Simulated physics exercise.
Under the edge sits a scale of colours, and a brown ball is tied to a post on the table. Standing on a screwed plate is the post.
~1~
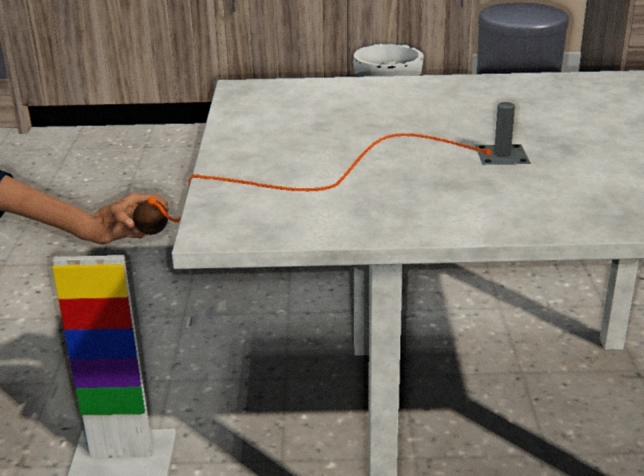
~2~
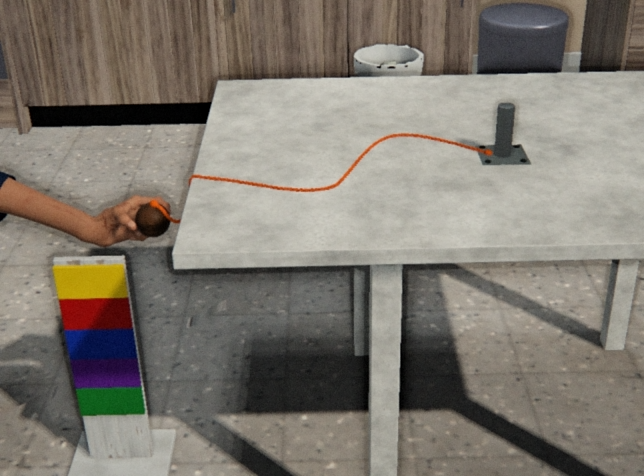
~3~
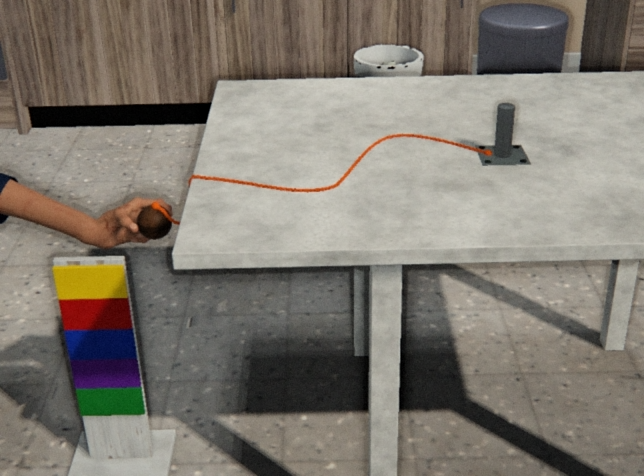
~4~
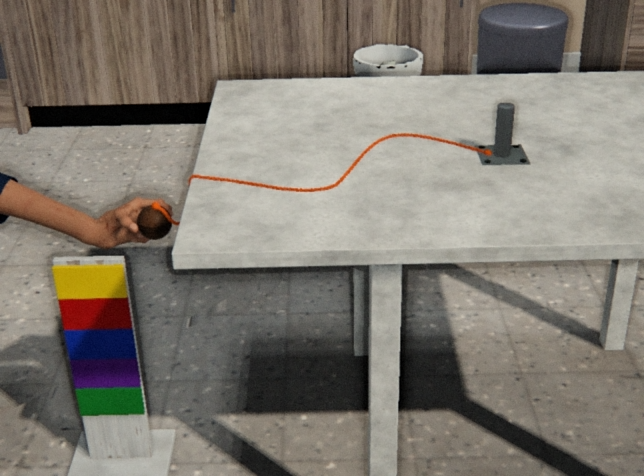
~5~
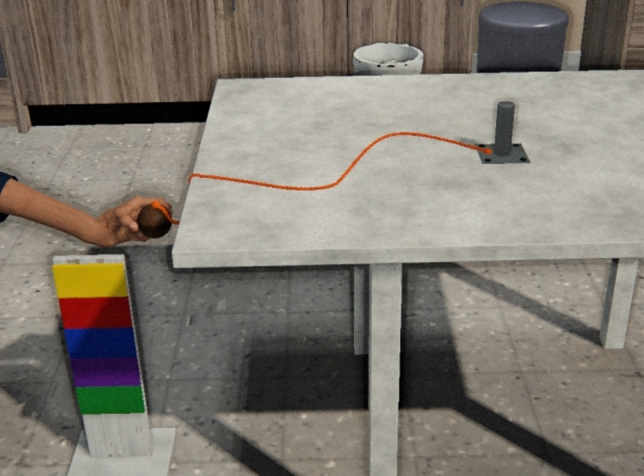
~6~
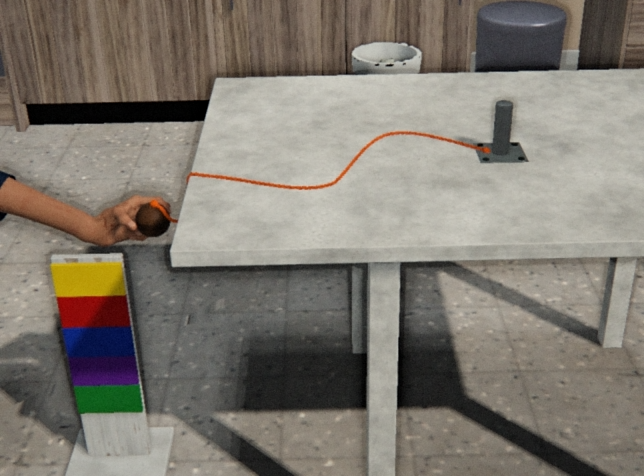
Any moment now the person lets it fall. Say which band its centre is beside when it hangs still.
Its centre is beside the blue band.
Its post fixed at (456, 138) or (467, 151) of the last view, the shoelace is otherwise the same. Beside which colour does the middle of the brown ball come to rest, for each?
Going case by case, it's purple and then purple.
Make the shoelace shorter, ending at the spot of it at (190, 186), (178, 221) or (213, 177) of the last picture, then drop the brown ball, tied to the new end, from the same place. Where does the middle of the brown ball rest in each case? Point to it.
In that order: (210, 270), (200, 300) and (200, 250).
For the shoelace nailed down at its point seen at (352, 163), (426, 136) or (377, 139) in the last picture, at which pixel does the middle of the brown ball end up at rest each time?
Readings in order - (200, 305), (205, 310), (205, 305).
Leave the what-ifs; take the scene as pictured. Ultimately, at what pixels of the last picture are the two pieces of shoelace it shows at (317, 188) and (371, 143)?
Around (227, 155), then around (345, 154).
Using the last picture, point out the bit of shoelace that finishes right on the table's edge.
It sits at about (282, 187).
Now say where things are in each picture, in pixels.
In the first picture, brown ball (151, 217); yellow (90, 283); red (95, 315); blue (101, 345); purple (106, 374); green (110, 402).
In the second picture, brown ball (153, 220); shoelace through (453, 143) (379, 141) (347, 174) (278, 188) (192, 183).
In the third picture, brown ball (154, 222).
In the fourth picture, brown ball (154, 222); shoelace through (452, 143) (379, 141) (347, 174) (277, 188) (191, 183).
In the fifth picture, brown ball (155, 221).
In the sixth picture, brown ball (153, 220); shoelace through (451, 141) (377, 139) (345, 172) (276, 186) (190, 181).
Soon after, ball near (243, 326); level with blue.
Then, ball near (197, 328); level with blue.
At rest, ball near (208, 330); level with blue. Its centre hangs level with the blue band.
